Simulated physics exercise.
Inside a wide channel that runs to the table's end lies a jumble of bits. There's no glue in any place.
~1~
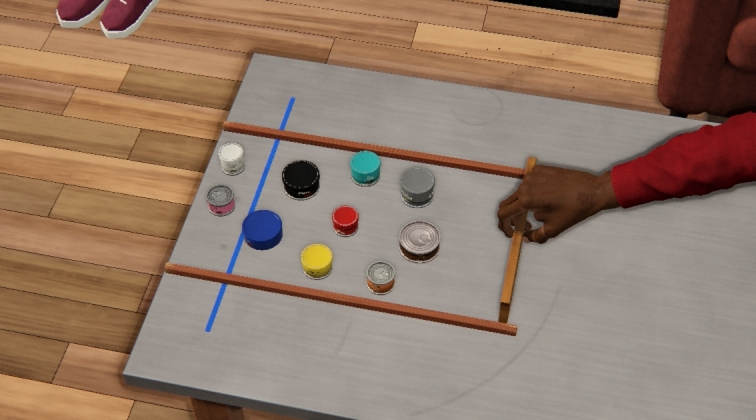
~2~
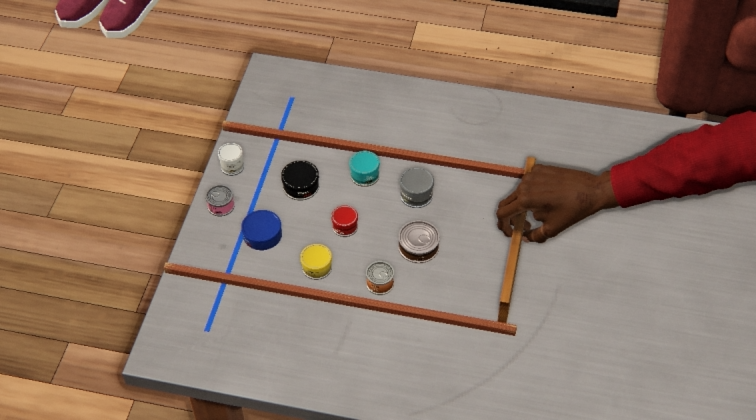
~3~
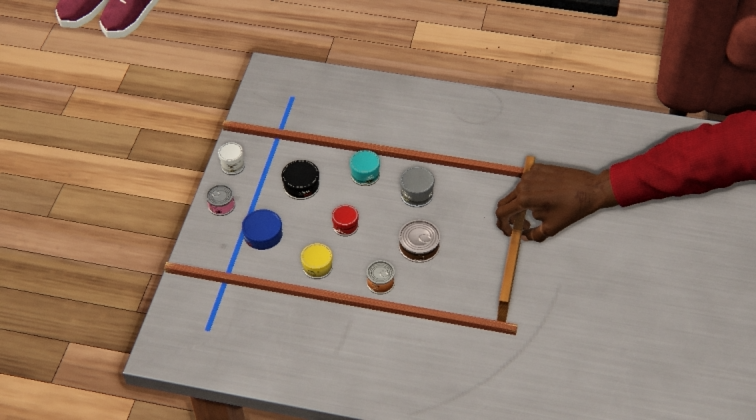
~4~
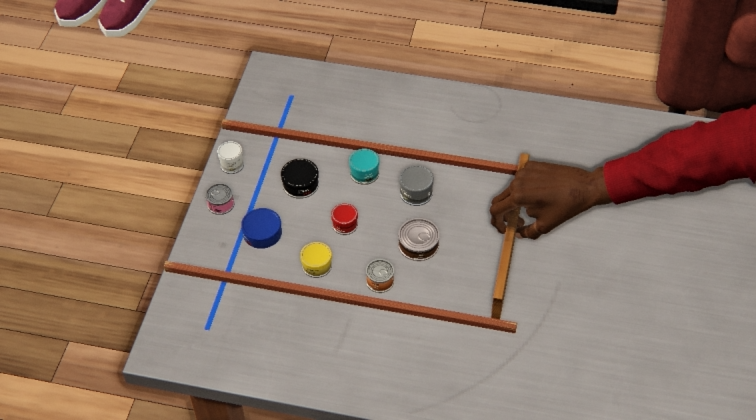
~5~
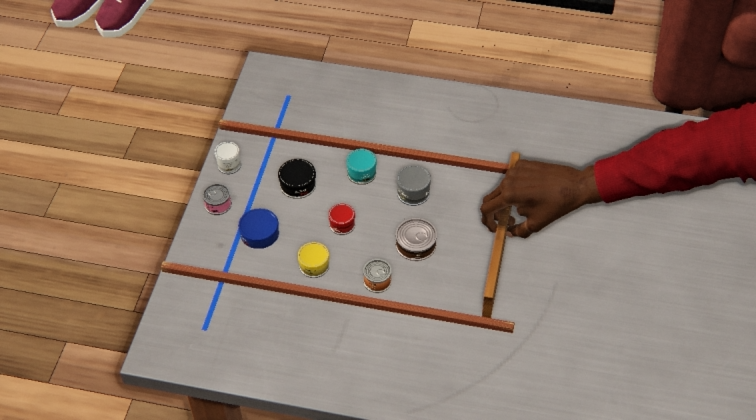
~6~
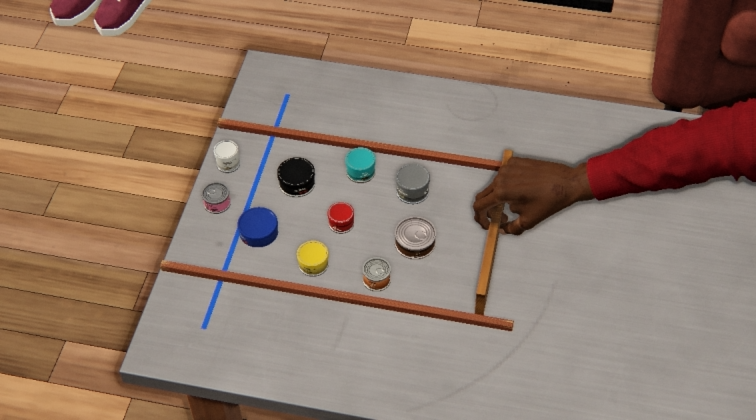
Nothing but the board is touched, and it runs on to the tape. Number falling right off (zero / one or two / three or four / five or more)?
One or two.
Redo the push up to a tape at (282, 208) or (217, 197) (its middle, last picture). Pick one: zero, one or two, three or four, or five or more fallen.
Counts by place: None, then more than four.
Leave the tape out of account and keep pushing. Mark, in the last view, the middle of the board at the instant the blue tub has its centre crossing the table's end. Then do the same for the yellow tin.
About (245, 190), and about (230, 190) for the other.
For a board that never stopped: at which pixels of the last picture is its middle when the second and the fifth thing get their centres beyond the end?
(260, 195), later (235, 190).
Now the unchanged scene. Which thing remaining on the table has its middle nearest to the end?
Nearest at the end: The blue tub.
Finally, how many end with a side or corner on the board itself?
I count 4 of them.
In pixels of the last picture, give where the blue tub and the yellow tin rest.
The first sits around (185, 219), while the other sits around (189, 245).
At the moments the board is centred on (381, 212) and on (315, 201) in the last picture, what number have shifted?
The counts are 5 and 8.
A little later, none off yet; white tin at rest near (227, 157); pink pot at rest near (216, 198); blue tub at rest near (258, 227).
When it is over, the number that fall off is one or two; down, pink pot and white tin.
